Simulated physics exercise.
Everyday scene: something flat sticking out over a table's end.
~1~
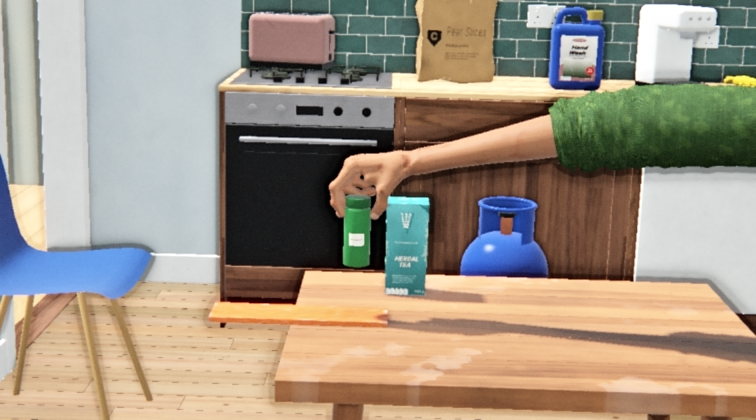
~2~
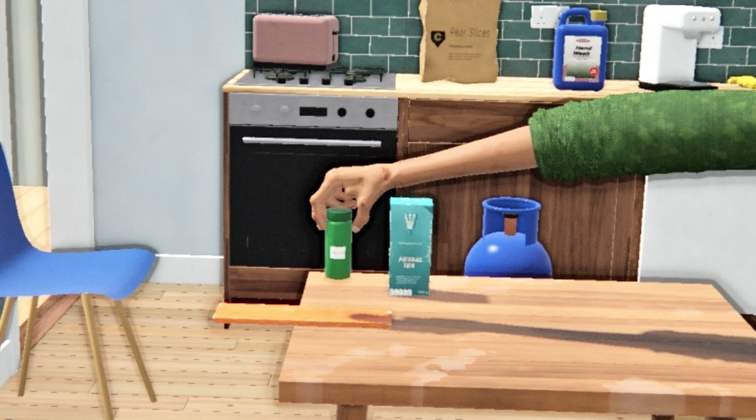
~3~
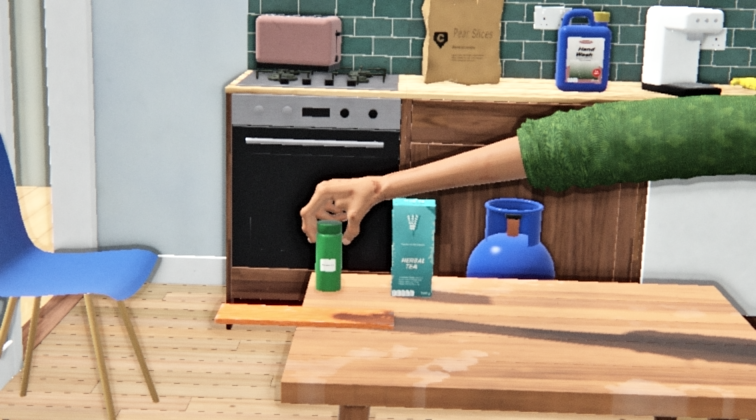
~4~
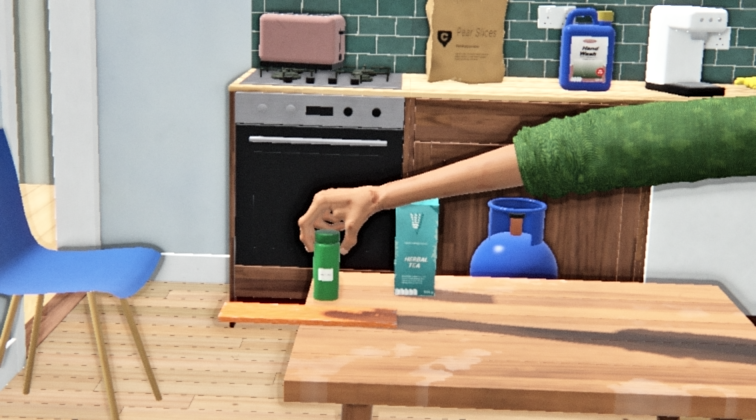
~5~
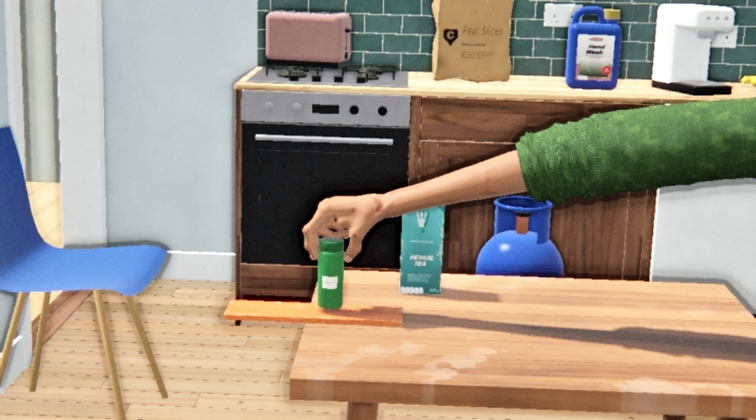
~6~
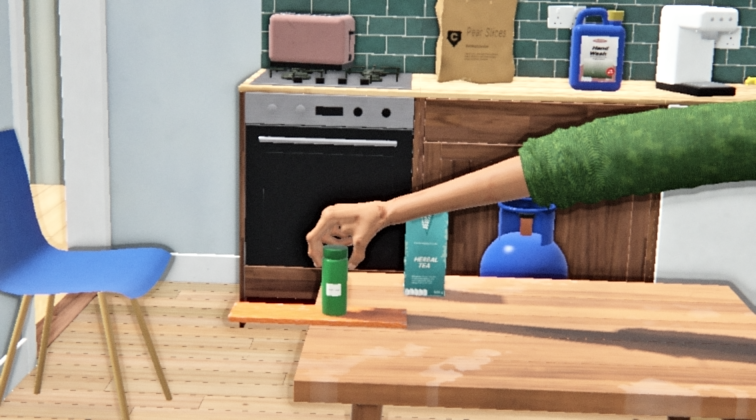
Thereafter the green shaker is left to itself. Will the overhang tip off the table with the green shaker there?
Never falls.
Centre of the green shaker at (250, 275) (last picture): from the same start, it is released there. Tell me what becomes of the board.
Well, it simply tumbles down.
Then, 0.30 s past the last view, nothing moves.
Then, 0.70 s past the last view, green shaker resting near (335, 281).
Finally, all 3 still in place. Final places as the last picture's camera would see them, green shaker near (335, 281). The board keeps its balance.
